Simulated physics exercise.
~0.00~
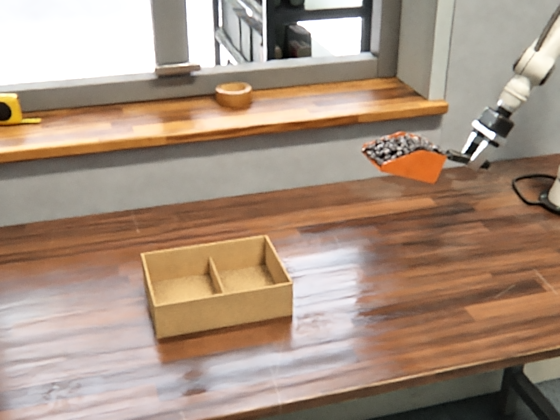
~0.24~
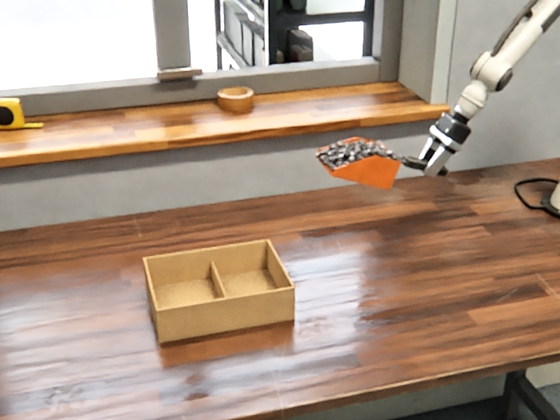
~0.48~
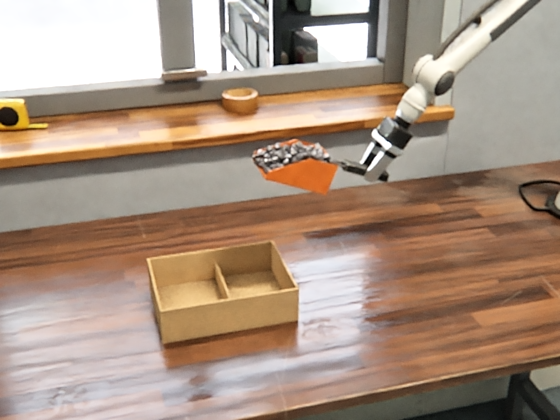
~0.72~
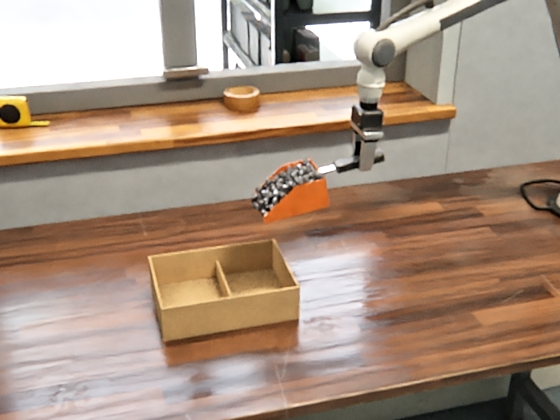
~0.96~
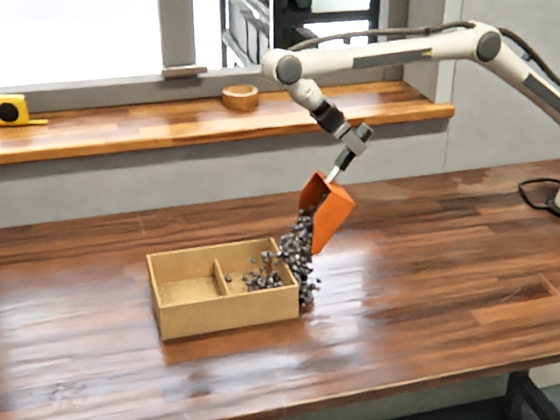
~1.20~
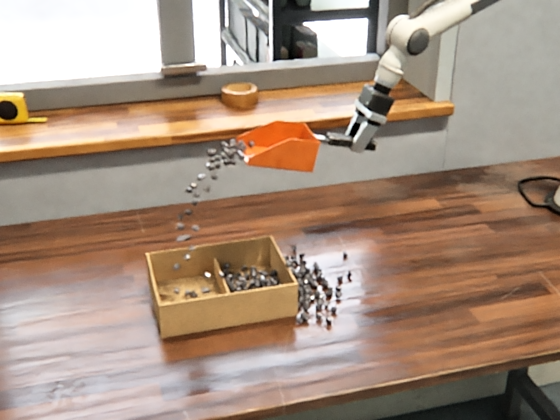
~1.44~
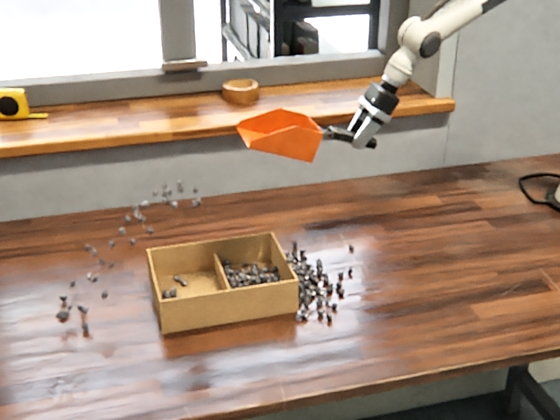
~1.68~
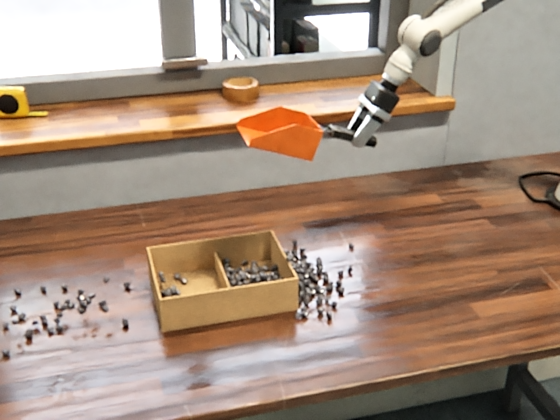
The clip opens with a robot arm holding an orange scoop heaped with small dark pebbles, to the right above a wooden table where a divided, open box sits. The arm carries the scoop left toward the box, then lowers it and begins tipping it forward. It tilts steeply, and pebbles pour over the box's right edge, some landing inside and others on the table. The scoop then swings back up and levels out, flinging more pebbles leftward. It ends empty and still above the box, with pebbles in both compartments and many scattered on either side.
